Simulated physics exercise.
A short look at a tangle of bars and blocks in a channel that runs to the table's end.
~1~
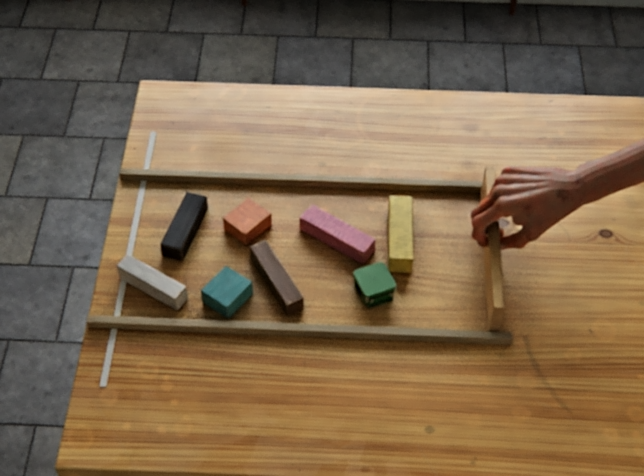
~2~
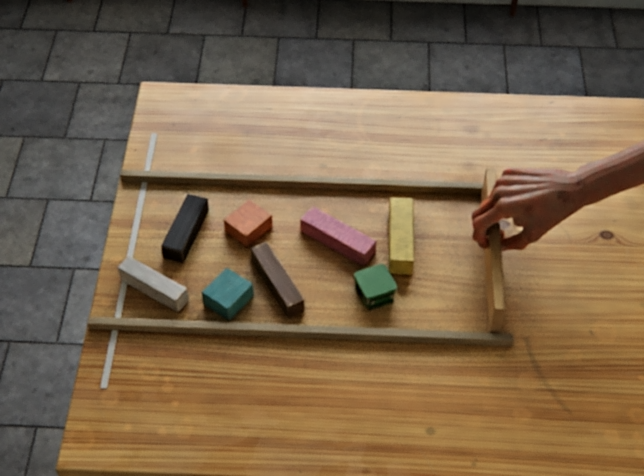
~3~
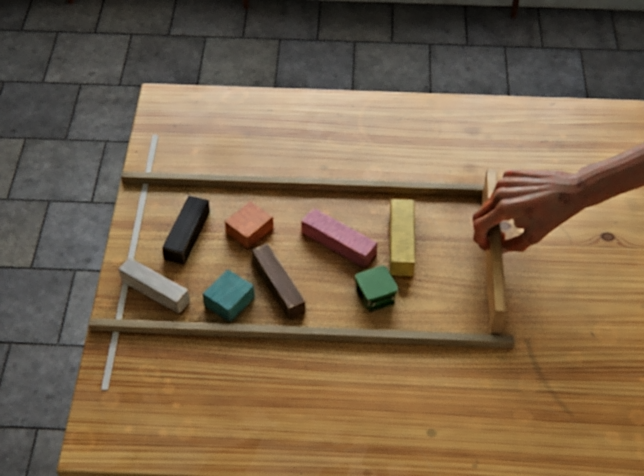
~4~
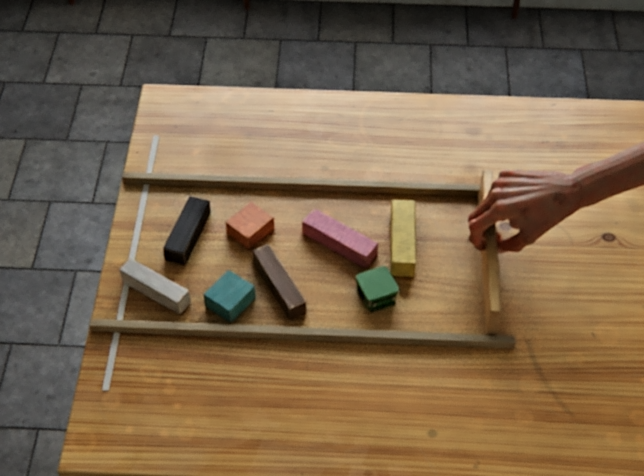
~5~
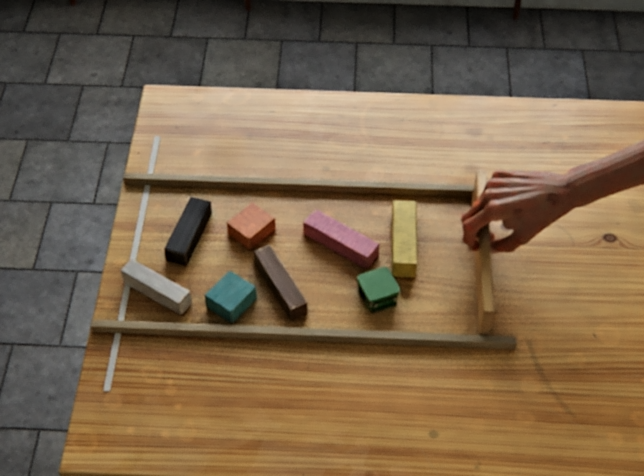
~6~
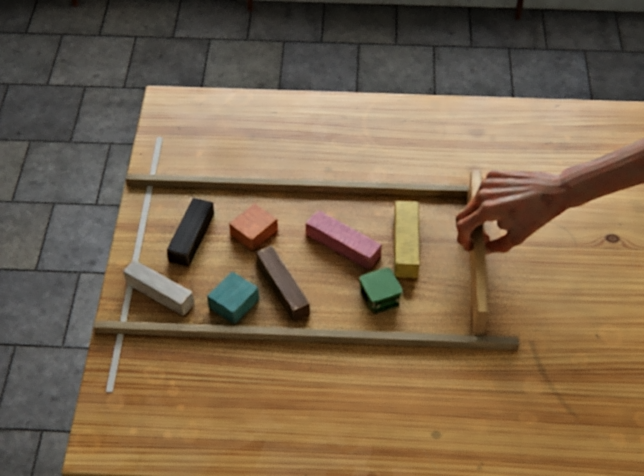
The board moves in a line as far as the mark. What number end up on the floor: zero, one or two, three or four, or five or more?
The number that fall off is five or more.
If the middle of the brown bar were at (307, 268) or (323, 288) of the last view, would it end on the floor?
In turn it goes over; drops off.
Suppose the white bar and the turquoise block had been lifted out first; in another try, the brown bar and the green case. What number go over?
It would be 4 and 4.
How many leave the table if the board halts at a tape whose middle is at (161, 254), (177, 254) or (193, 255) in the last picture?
Down on the floor: 4, 2 and 2.
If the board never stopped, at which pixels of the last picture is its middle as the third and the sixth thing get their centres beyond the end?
About (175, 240), then (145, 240).
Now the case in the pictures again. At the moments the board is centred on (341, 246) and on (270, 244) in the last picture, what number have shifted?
By then 3, and 8.
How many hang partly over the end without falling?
That would be 1.
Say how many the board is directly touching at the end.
2 of them.
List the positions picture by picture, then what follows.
White bar (152, 282); black stick (185, 226); turquoise block (227, 292); board (492, 247); tape (131, 247), in the first frame.
Black stick (186, 228); green case (375, 288), in the second frame.
Turquoise block (229, 295); orange block (249, 225), in the third frame.
White bar (155, 286); pink bar (340, 238), in the fourth frame.
Black stick (189, 231); brown bar (280, 282), in the fifth frame.
White bar (159, 288); black stick (191, 232); turquoise block (233, 298); board (477, 251); tape (137, 253), in the sixth frame.
A little later, none off yet; white bar at rest near (159, 288); black stick at rest near (191, 232); turquoise block at rest near (233, 298).
Next, none off yet; white bar moving near (148, 286); black stick moving near (187, 231); turquoise block shifted about its own width near (197, 305).
Later still, none off yet; white bar tilted well over near (80, 299); black stick tilted a little near (100, 230); turquoise block shifted well along near (113, 300).
When it is over, the number that fall off is five or more; down, pink bar, brown bar, orange block, turquoise block, black stick and white bar.
